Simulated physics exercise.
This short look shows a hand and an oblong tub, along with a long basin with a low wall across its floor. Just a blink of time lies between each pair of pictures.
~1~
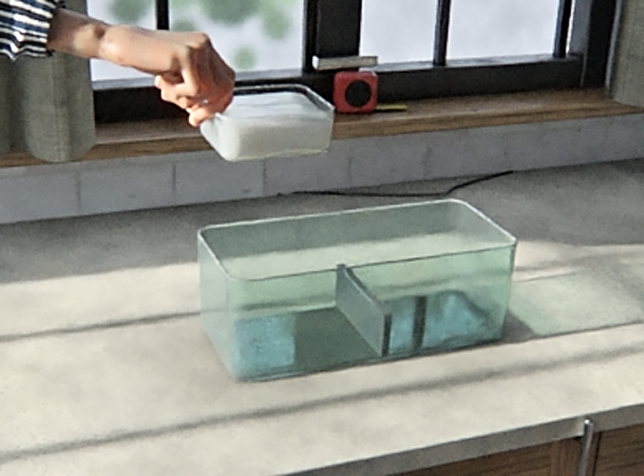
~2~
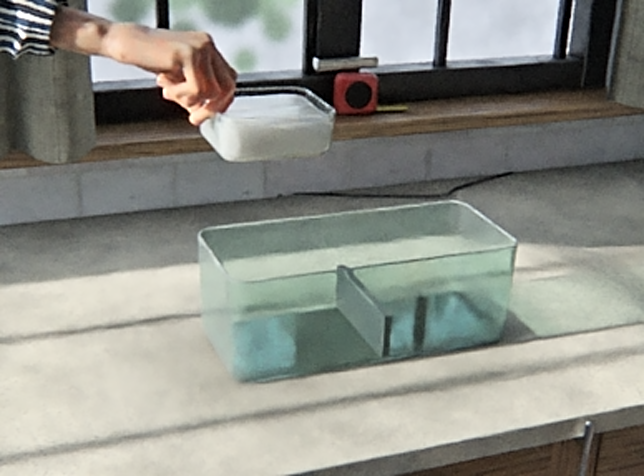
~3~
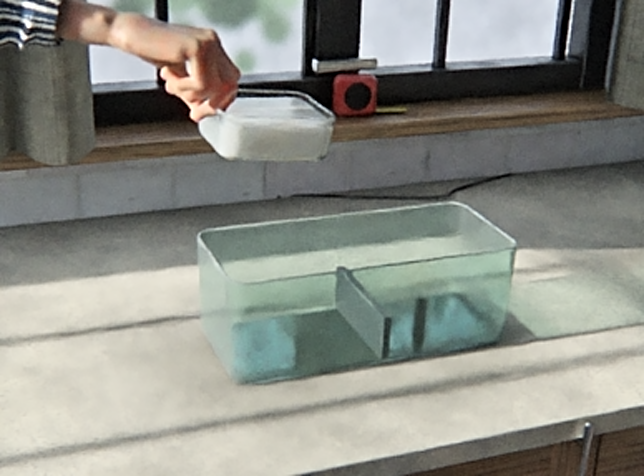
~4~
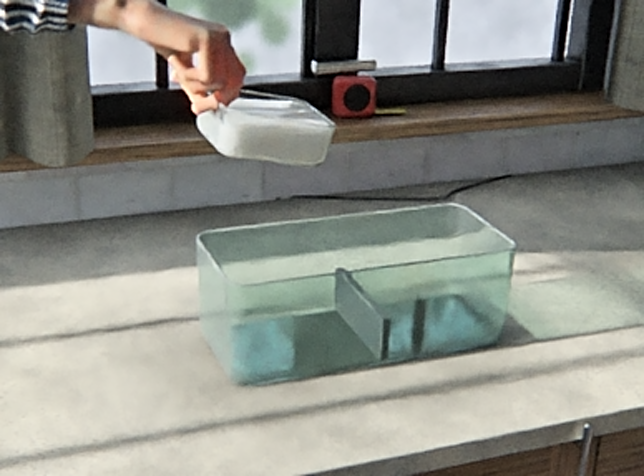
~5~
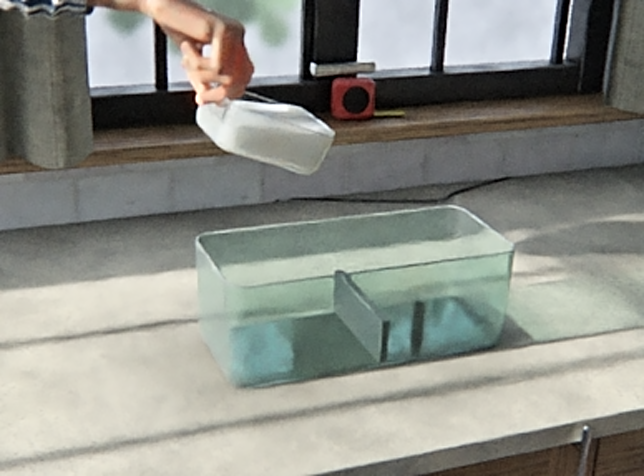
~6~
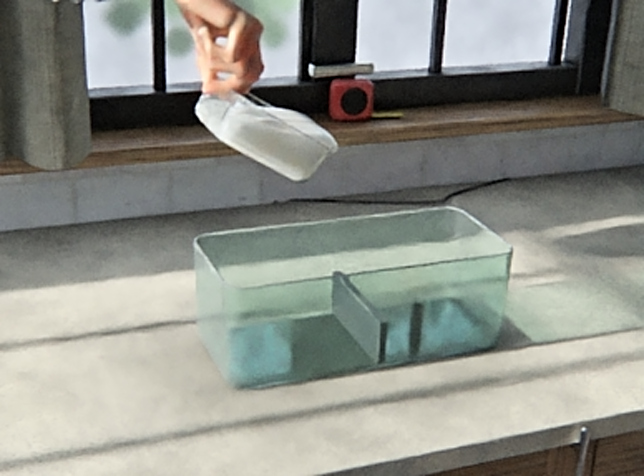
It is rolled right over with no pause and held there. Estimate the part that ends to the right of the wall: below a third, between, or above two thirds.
Falls in the midrange.
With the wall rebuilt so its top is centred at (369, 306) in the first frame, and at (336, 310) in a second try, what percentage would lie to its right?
It would come to roughly 40 per cent the first time and roughly 75 per cent the second.
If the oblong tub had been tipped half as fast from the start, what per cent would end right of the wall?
I'd say close to 60 %.
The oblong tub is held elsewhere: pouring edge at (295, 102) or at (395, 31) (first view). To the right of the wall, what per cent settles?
5 % and 85 %.
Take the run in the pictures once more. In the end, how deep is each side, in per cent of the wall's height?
Roughly 20 percent left, 20 percent right.
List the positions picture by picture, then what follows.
It leans 0°; its right rim is at (319, 99); the milk meets the walls at (210, 111) and (315, 103); the long basin's rim runs from (213, 256) to (490, 222); the wall's top is at (363, 289), in the first frame.
It leans 1°; its right rim is at (320, 102); the milk meets the walls at (210, 112) and (315, 105), in the second frame.
It leans 6°; its right rim is at (320, 107); the milk meets the walls at (211, 111) and (316, 108), in the third frame.
It leans 12°; its right rim is at (320, 115); the milk meets the walls at (211, 111) and (317, 112), in the fourth frame.
It leans 22°; its right rim is at (319, 127); the milk meets the walls at (211, 113) and (318, 120); 3 per cent is over the edge, in the fifth frame.
It leans 32°; its right rim is at (315, 138); the milk meets the walls at (209, 113) and (305, 124); 9 per cent is over the edge, in the sixth frame.
A moment on, the oblong tub is tipped on its side and 9 per cent is still to pour, 19 is left of the wall and 25 right of it.
Next, the oblong tub is tipped on its side and 2 per cent is still to pour, 45 is left of the wall and 50 right of it.
Then the oblong tub is tipped on its side and 0 per cent is still to pour, 48 is left of the wall and 48 right of it.
Later the oblong tub is tipped on its side and 0 per cent is still to pour, 49 is left of the wall and 49 right of it.
In the end 49 per cent lies left of the wall, 49 right of it and 2 outside.
